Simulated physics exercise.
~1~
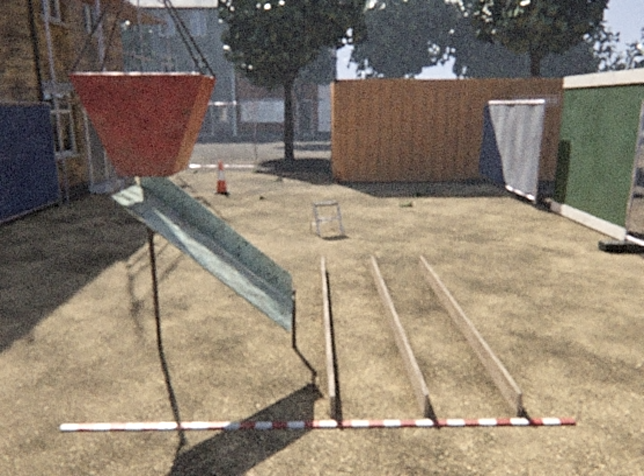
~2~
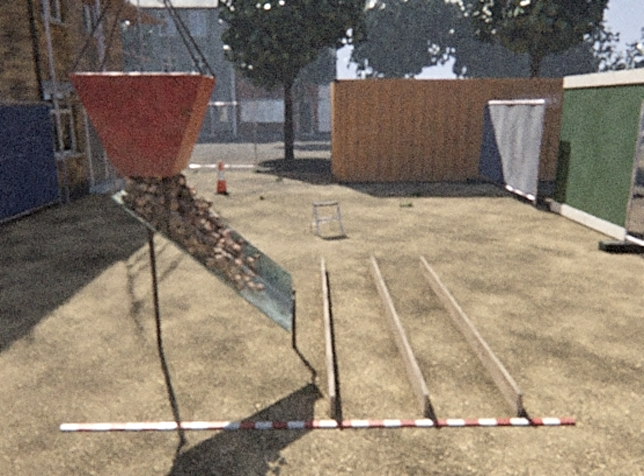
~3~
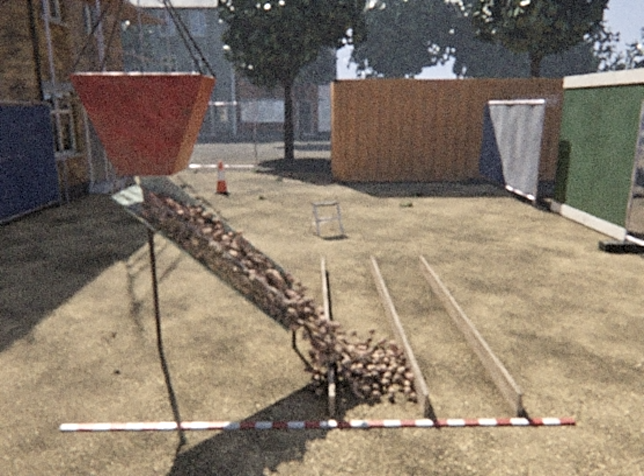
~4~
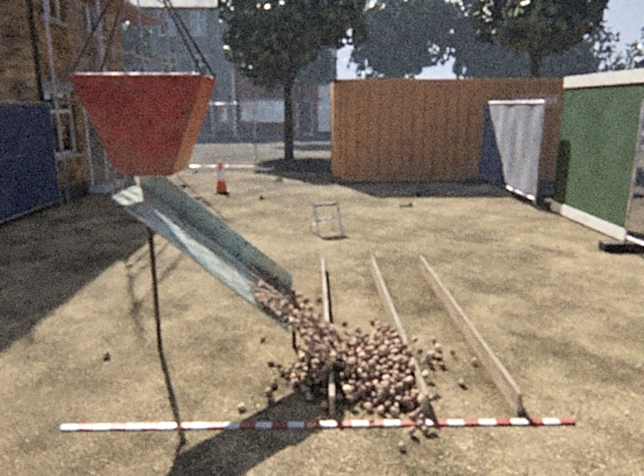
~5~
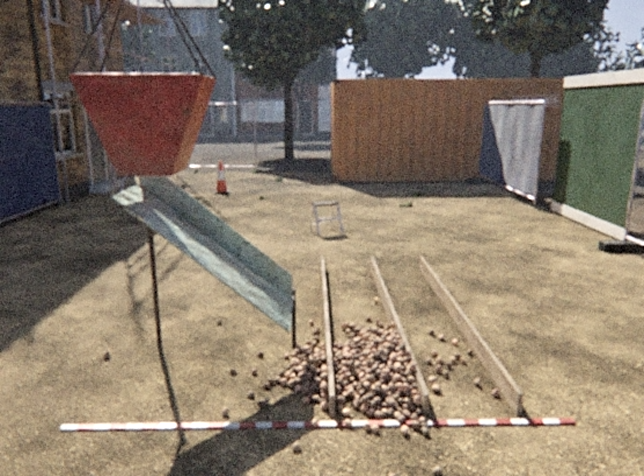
Round brown stones poured from a hanging red skip onto a sloping steel chute, slid down to the right and spilled over the ground boards, ending mostly heaped between the left and middle boards, with some scattered to the left and a few farther right.
